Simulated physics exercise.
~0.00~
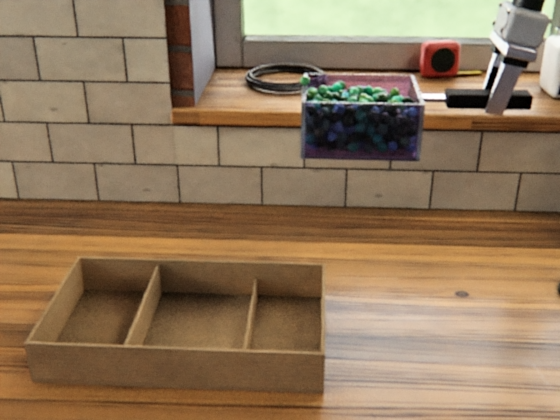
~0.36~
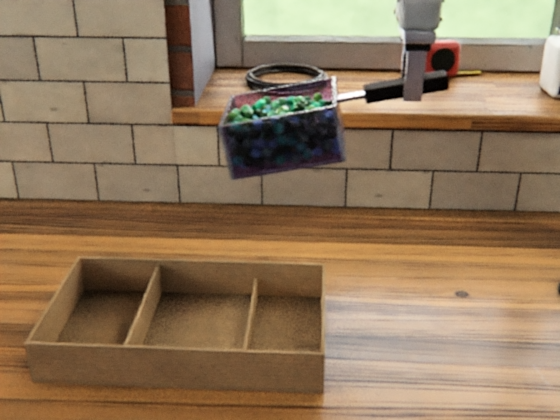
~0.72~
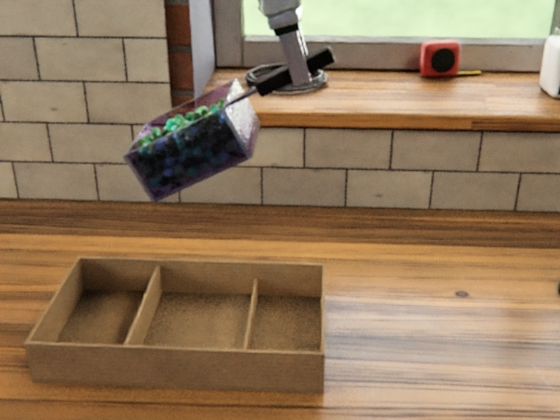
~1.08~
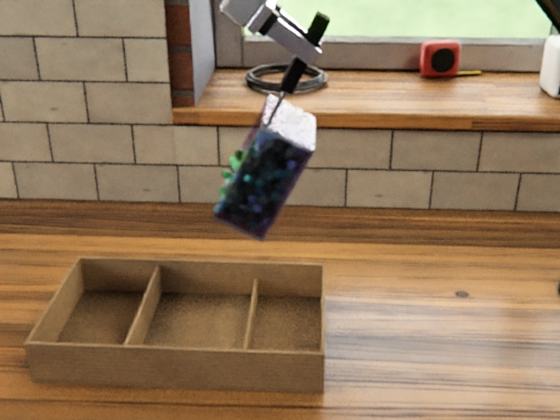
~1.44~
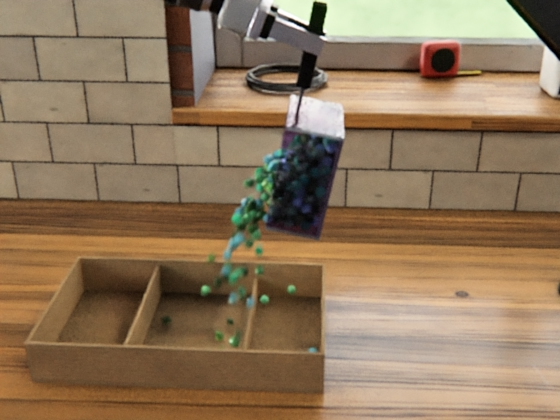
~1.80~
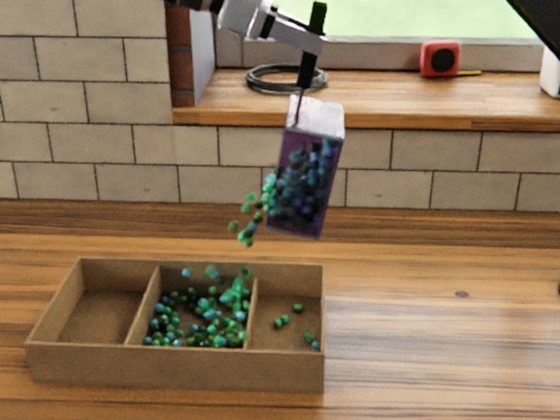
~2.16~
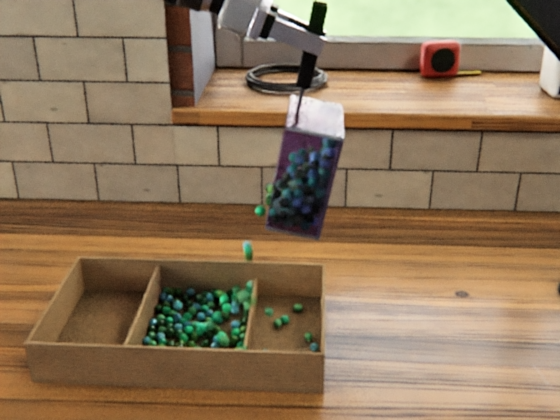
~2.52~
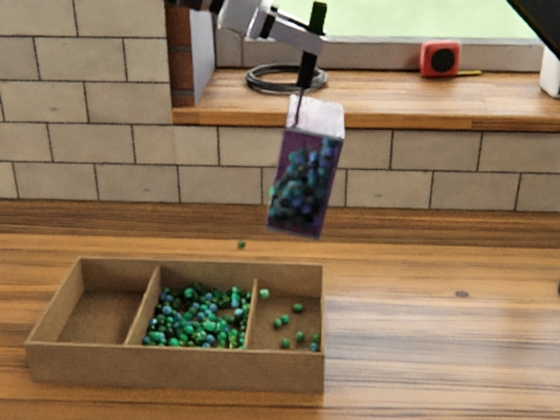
We see a robot arm carry a clear box of green and dark blue round sweets left over a wooden counter, tip it steeply and pour part of them into a divided tray, mostly the middle section, while many stay in the tilted box.
